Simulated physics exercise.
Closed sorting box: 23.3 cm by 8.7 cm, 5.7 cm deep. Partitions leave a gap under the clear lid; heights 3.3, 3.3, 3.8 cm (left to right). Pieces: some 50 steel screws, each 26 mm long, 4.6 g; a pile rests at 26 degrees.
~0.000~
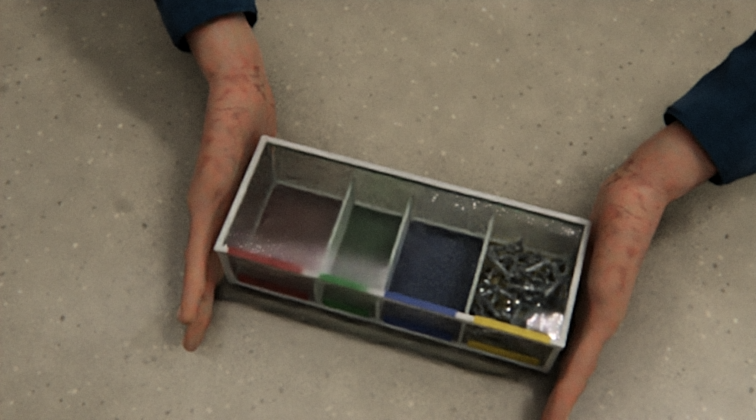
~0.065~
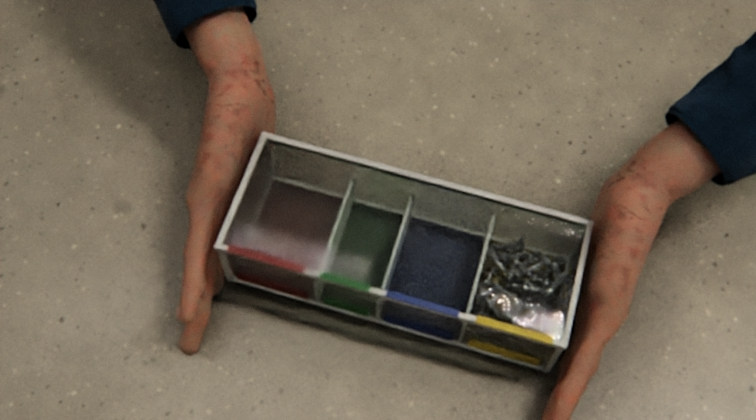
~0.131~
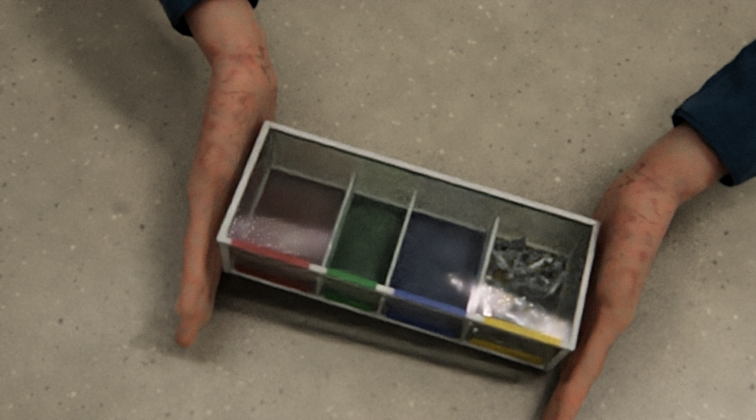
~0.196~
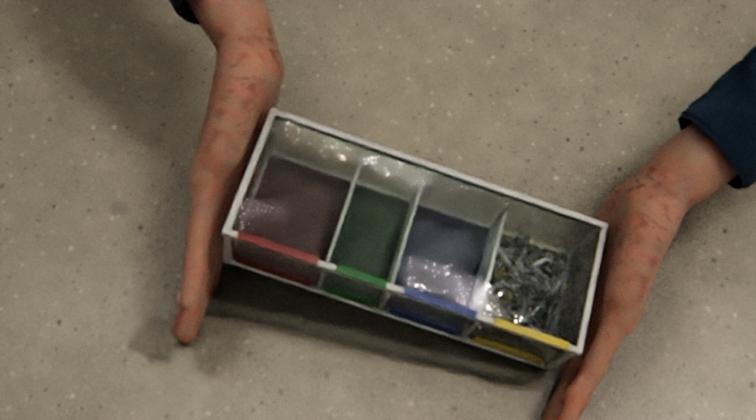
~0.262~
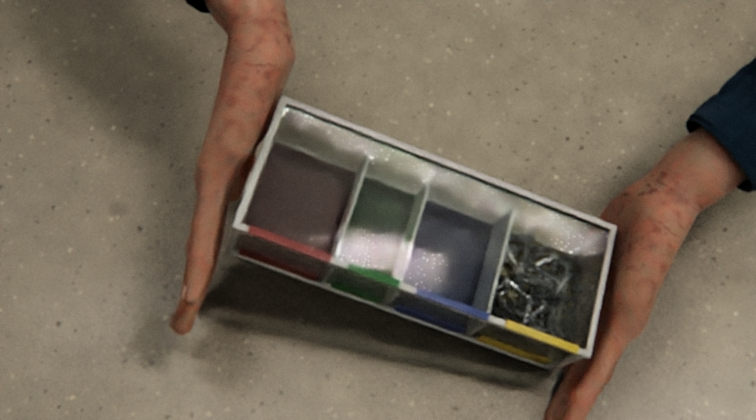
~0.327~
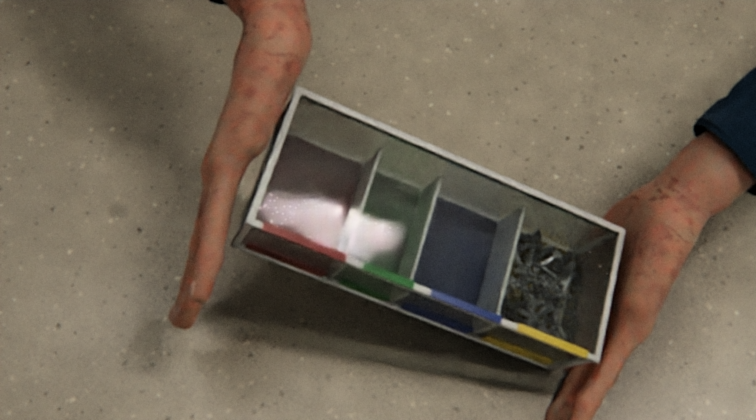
Clear-lidded sorting box tilting gradually down to the right between two hands, metal screws staying piled in the yellow-marked right compartment.
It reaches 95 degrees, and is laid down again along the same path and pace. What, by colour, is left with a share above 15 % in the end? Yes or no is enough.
Red, no; blue, no; green, no; yellow, yes.
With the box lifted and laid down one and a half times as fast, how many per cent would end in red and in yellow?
Per cent - red: 0; yellow: 100.
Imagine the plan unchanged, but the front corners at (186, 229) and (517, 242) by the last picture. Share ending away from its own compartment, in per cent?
It would come to roughly 45 percent.
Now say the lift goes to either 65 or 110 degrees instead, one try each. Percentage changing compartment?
Roughly 0 percent for the first try and 0 percent for the second.
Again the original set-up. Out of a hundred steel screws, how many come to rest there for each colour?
Final shares in percent: Red 0, blue 0, green 0, yellow 100.
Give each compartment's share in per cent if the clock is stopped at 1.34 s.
Shares - red: 0; blue: 0; green: 0; yellow: 100.
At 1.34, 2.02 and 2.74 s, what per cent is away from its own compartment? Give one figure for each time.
Roughly 0, 0, 0.
After 1.34 s, tilt 94 degrees; yellow 100 %.
After 2.02 s, tilt 41 degrees; yellow 100 %.
After 2.74 s, tilt 0 degrees; yellow 100 %.
By 3.2 s all is still; red 0 %, blue 0 %, green 0 %, yellow 100 %.
